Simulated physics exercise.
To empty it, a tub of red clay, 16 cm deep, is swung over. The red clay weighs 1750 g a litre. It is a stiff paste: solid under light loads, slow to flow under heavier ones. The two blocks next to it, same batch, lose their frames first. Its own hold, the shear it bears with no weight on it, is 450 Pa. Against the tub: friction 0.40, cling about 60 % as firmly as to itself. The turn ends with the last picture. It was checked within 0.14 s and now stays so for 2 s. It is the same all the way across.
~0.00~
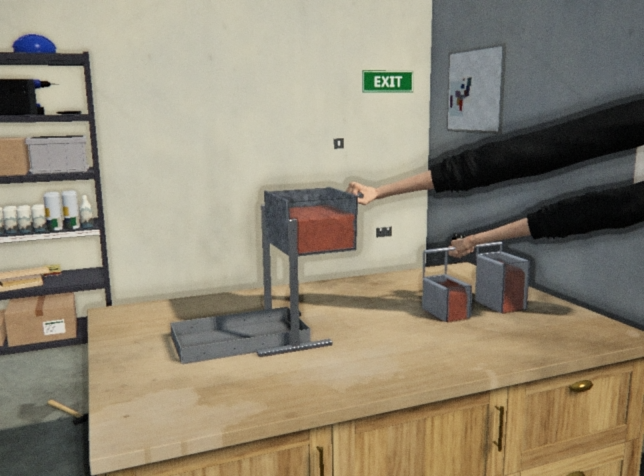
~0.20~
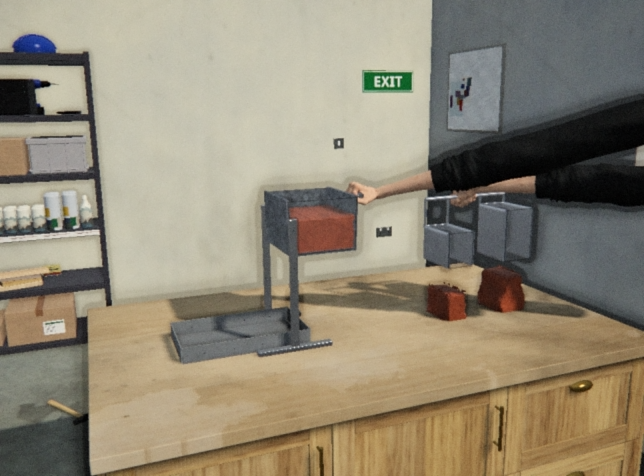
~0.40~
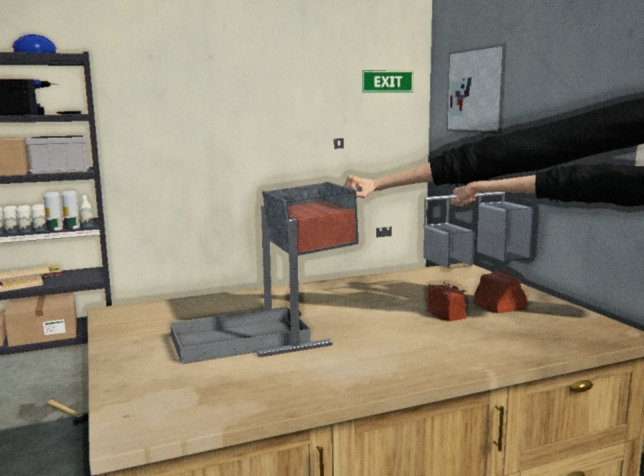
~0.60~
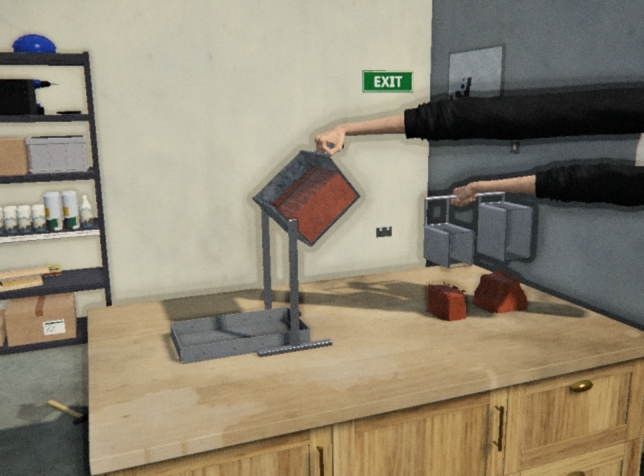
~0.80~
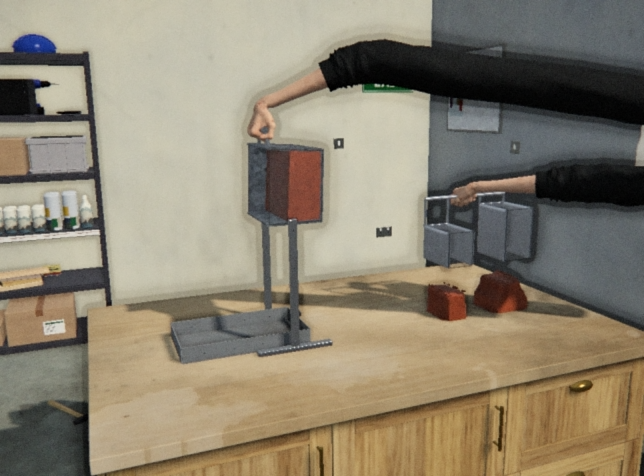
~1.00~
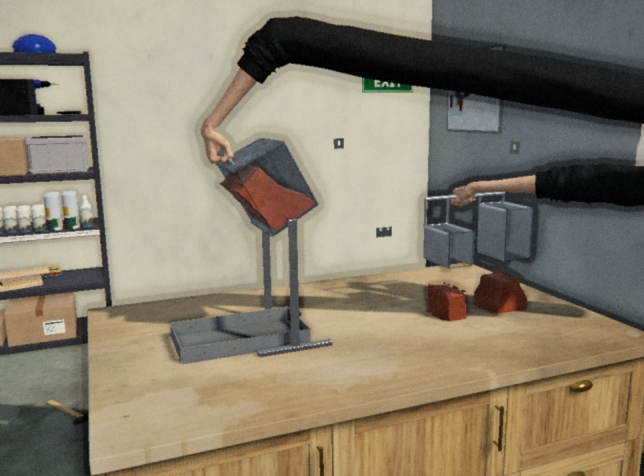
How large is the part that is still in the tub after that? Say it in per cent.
Close to 7 per cent.
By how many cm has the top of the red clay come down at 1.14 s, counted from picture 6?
Roughly 10 cm.
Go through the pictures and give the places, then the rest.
Handle-side rim at (355, 197), tilt 0 degrees; crest of the red clay at (329, 218); block heights 9.9 cm, 15 cm (left to right), in the first picture.
Handle-side rim at (355, 197), tilt 0 degrees; crest of the red clay at (329, 218); block heights 9.8 cm, 13 cm (left to right), in the second picture.
Handle-side rim at (353, 191), tilt 5 degrees; crest of the red clay at (351, 211); block heights 9.8 cm, 12 cm (left to right), in the third picture.
Handle-side rim at (326, 157), tilt 41 degrees; crest of the red clay at (337, 175); block heights 9.8 cm, 11 cm (left to right), in the fourth picture.
Handle-side rim at (269, 150), tilt 88 degrees; crest of the red clay at (293, 152); block heights 9.8 cm, 11 cm (left to right), in the fifth picture.
Handle-side rim at (235, 172), tilt 119 degrees; crest of the red clay at (261, 169); block heights 9.8 cm, 11 cm (left to right), in the sixth picture.
After 1.14 s, the tub is at 119 degrees and holds 28 %.
After 1.31 s, the tub is at 119 degrees and holds 7 %.
After 1.48 s, the tub is at 119 degrees and holds 7 %.
After 1.65 s, the tub is at 119 degrees and holds 7 %.
After 3.00 s, the tub is at 119 degrees and holds 7 %.
